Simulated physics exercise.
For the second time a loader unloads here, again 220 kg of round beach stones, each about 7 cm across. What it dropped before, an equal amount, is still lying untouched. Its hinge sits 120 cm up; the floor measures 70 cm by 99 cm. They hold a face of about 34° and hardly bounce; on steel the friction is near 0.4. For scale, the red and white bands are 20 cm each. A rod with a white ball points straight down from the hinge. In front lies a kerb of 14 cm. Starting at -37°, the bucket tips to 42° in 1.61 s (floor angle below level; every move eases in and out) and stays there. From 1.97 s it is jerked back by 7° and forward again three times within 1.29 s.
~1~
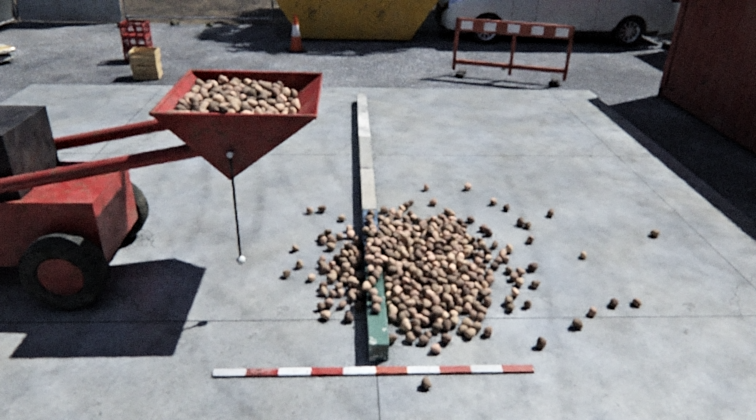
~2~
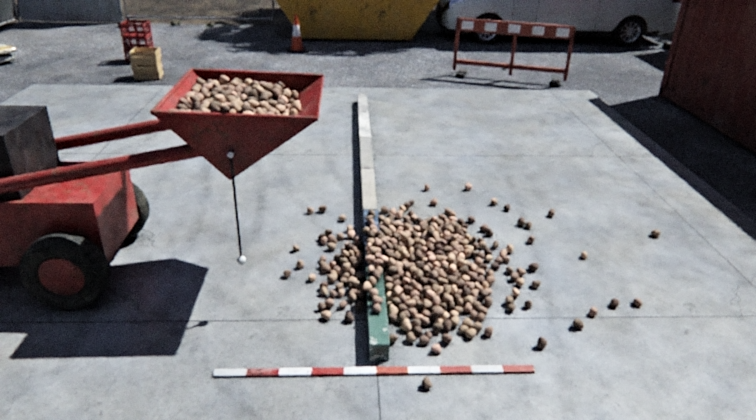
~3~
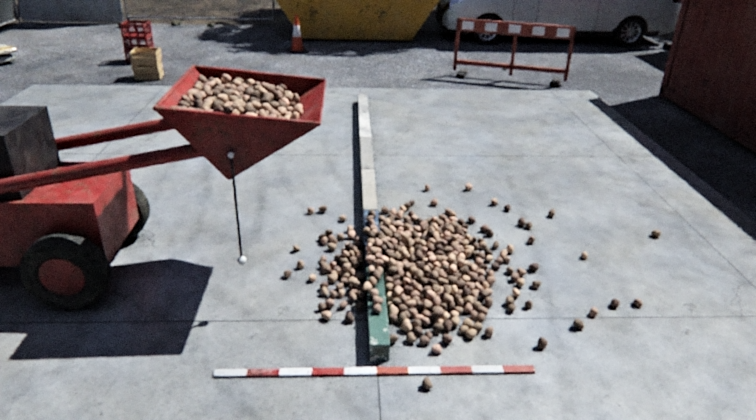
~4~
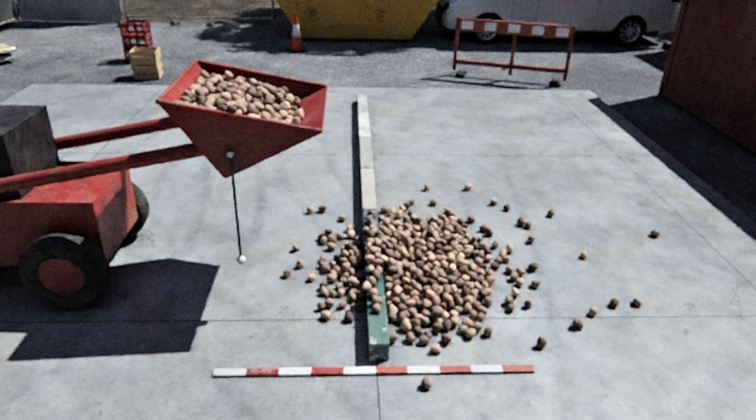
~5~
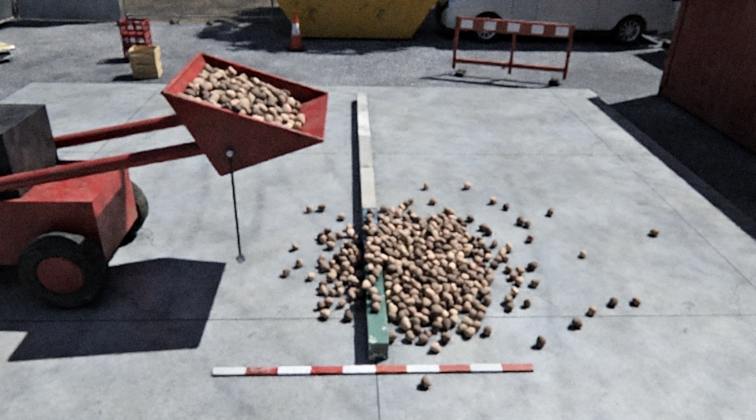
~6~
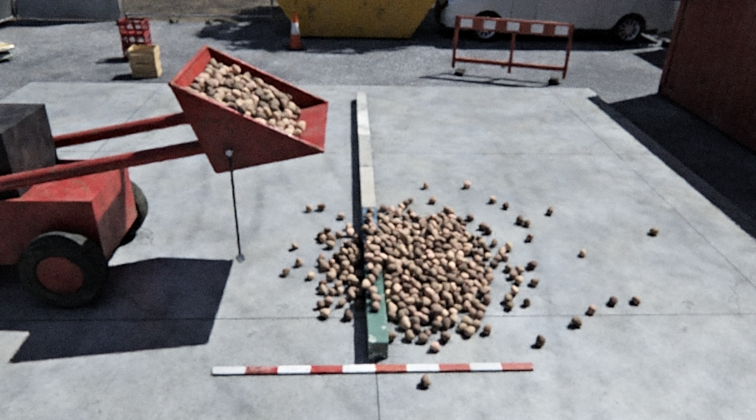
Red loader bucket full of rounded stones tilting slowly down to the right, beside a still stone pile straddling a low kerb.
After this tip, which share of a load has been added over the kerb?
Close to 12 parts in a hundred.
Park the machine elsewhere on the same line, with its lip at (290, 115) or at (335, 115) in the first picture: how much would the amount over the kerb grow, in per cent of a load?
About 0 and 35 per cent.
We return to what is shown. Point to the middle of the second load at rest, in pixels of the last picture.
Near (340, 257).
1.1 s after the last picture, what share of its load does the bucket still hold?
It holds some 10 per cent.
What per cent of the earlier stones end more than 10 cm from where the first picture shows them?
About 5 per cent.
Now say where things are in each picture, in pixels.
The bucket is at -37°, its lip at (316, 117); the top of the load is at (233, 90). The earlier load is highest near (376, 247), 19 cm above ground level, 17 % on this side of the kerb, 83 % over the kerb, in the first picture.
The bucket is at -36°, its lip at (317, 119); the top of the load is at (228, 91), in the second picture.
The bucket is at -32°, its lip at (320, 124); the top of the load is at (207, 88), in the third picture.
The bucket is at -27°, its lip at (322, 132); the top of the load is at (206, 84), in the fourth picture.
The bucket is at -20°, its lip at (323, 141); the top of the load is at (210, 79), in the fifth picture.
Lip at (324, 152), floor tilted -12°, highest stones at (213, 74), in the sixth picture.
Then, 0.6 s after the last picture the floor is at 30°; in per cent of one load, 92 in the bucket, 25 on this side of the kerb, 83 over the kerb; the foremost stones are at (590, 264).
Then, 1.1 s after the last picture the floor is at 42°; in per cent of one load, 12 in the bucket, 103 on this side of the kerb, 85 over the kerb; the foremost stones are at (590, 264).
Then, 3.1 s after the last picture the floor is at 42°; in per cent of one load, 0 in the bucket, 105 on this side of the kerb, 95 over the kerb; the foremost stones are at (590, 264).
Then, 5.5 s after the last picture the floor is at 42°; in per cent of one load, 0 in the bucket, 105 on this side of the kerb, 95 over the kerb; the foremost stones are at (590, 264). Net gain over the kerb, 12.
